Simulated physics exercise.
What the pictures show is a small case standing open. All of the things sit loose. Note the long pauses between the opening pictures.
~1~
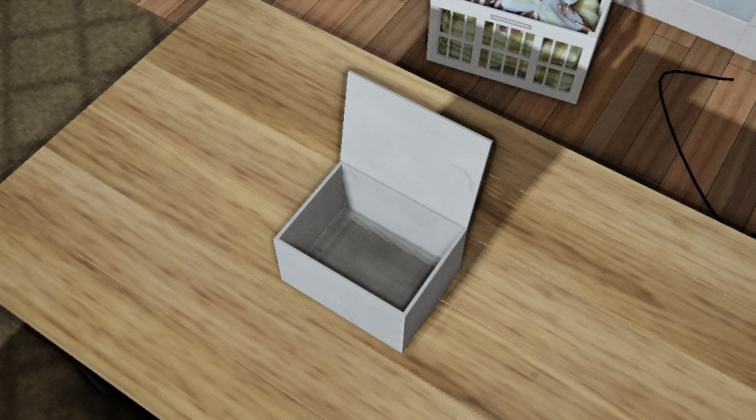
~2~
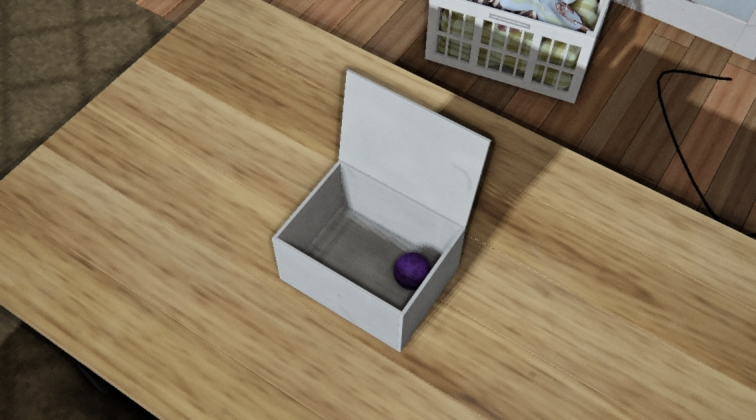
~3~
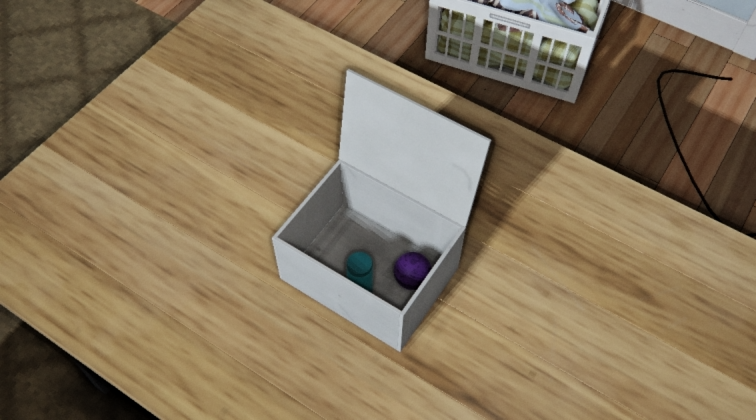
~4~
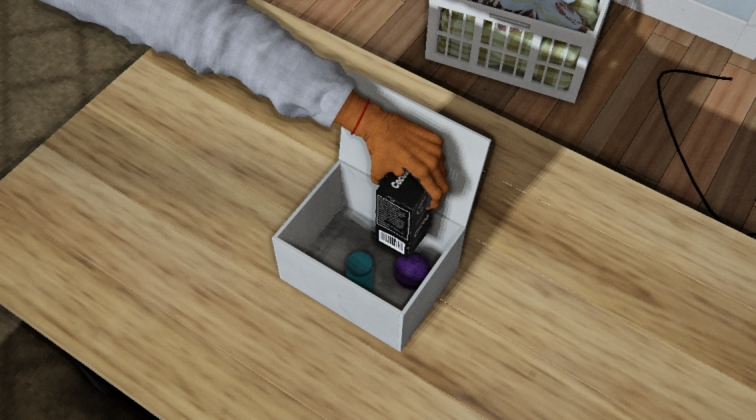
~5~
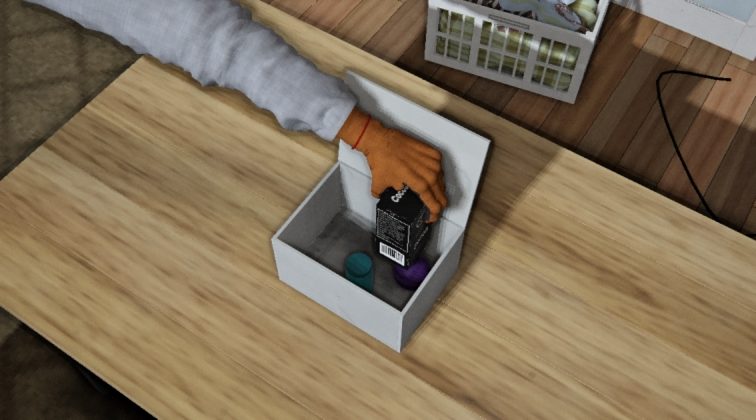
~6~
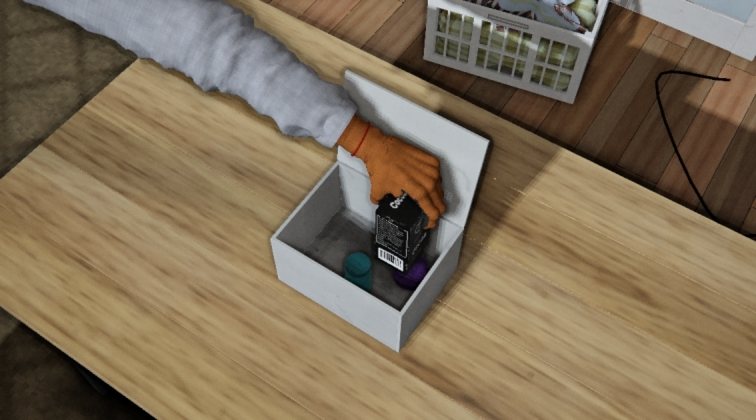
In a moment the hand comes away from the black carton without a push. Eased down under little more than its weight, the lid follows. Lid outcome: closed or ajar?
Closed.
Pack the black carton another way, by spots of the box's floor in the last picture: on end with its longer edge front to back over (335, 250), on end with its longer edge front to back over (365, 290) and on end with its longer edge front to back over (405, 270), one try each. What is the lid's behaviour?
First, it stays ajar; second, it stays ajar; third, it closes.
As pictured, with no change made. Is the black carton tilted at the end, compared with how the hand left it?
Simply put, the black carton gets tilted.
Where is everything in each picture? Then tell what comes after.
The last thing is not in view yet, in the first frame.
The last thing is not in view yet, in the second frame.
The last thing is not in view yet; turquoise shaker (360, 276), in the third frame.
Still above its spot; black carton (405, 210); turquoise shaker (360, 276), in the fourth frame.
Still above its spot; black carton (405, 222); turquoise shaker (359, 277), in the fifth frame.
Put in, still held; black carton (404, 228); turquoise shaker (358, 277), in the sixth frame.
Then, 0.40 s past the last view, black carton on its side near (358, 237); purple ball displaced a little.
Then, 1.50 s past the last view, lid 66° above the rim; black carton on its side near (354, 242); purple ball displaced a little.
Then, 1.90 s past the last view, lid 19° above the rim; black carton on its side near (354, 242); purple ball displaced a little.
Finally, lid shut; down or leaning hard in the box, black carton; the other 2 still in place. Final places as the last picture's camera would see them, black carton near (354, 242).
